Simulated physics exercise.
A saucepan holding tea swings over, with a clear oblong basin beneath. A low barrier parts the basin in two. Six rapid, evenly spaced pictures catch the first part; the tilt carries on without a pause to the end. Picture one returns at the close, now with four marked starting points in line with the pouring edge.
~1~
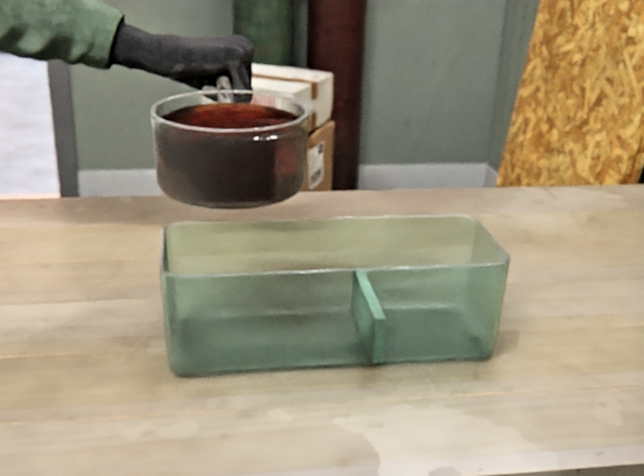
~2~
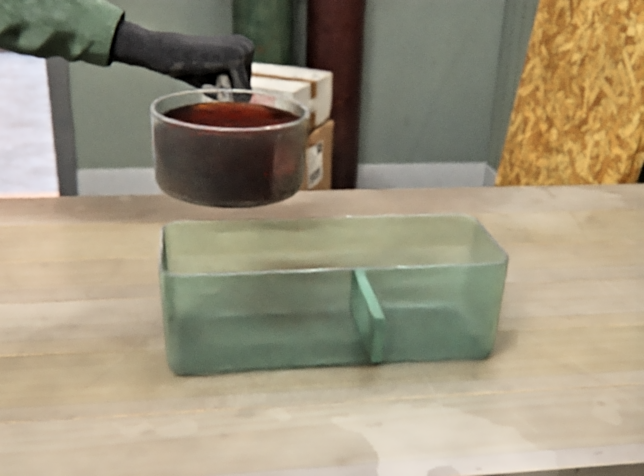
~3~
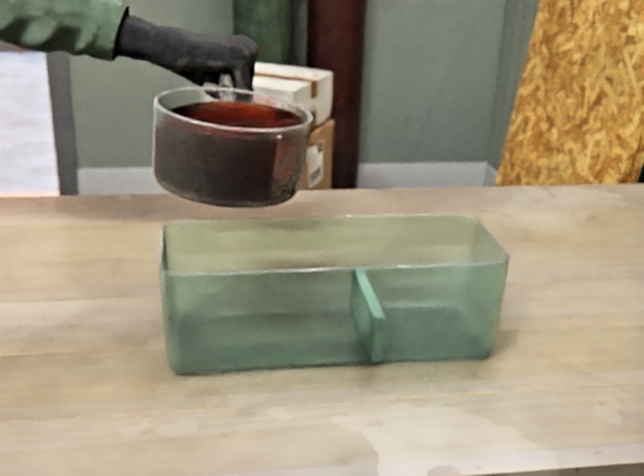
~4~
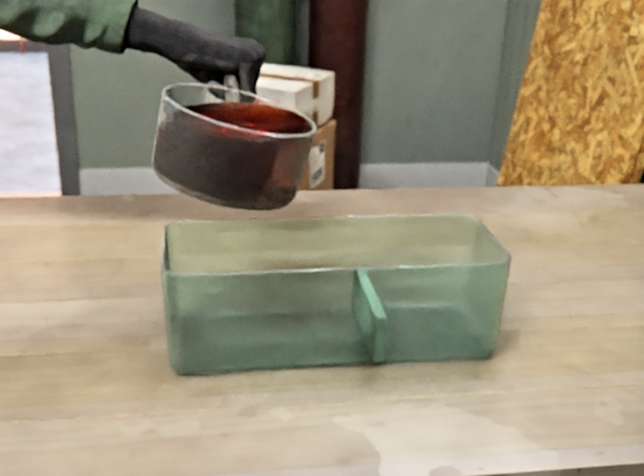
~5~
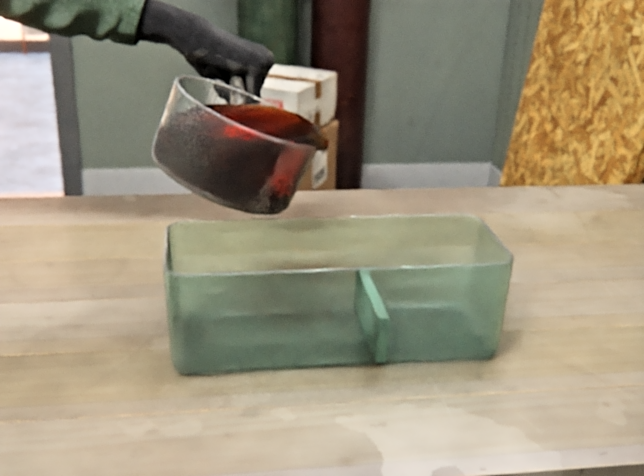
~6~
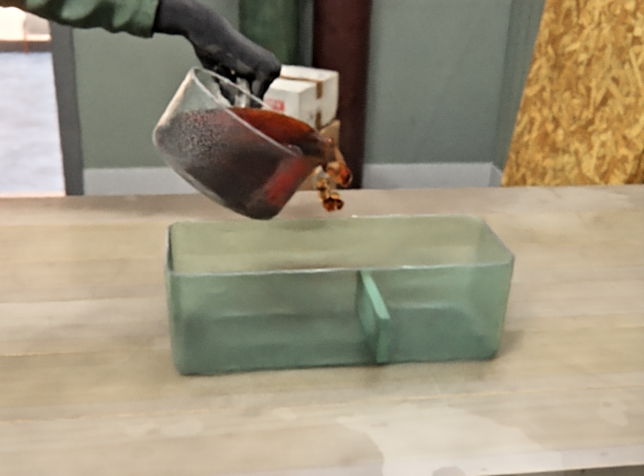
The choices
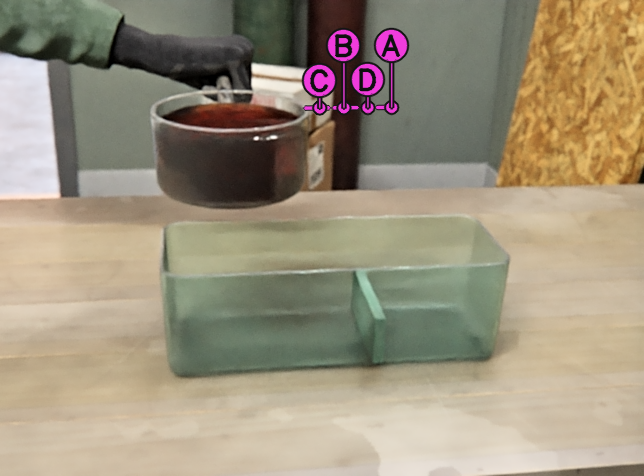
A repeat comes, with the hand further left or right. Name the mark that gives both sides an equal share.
The best dot is C.
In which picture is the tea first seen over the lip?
Picture 5.
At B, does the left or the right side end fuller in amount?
The right one.
In magenta, A at (391, 107); B at (343, 107); C at (319, 108); D at (367, 107).
Choosing A, about 20 % ends left of the wall and 80 % right of it.
Choosing B, about 35 % ends left of the wall and 65 % right of it.
Choosing C, about 49 % ends left of the wall and 49 % right of it.
Choosing D, about 26 % ends left of the wall and 73 % right of it.
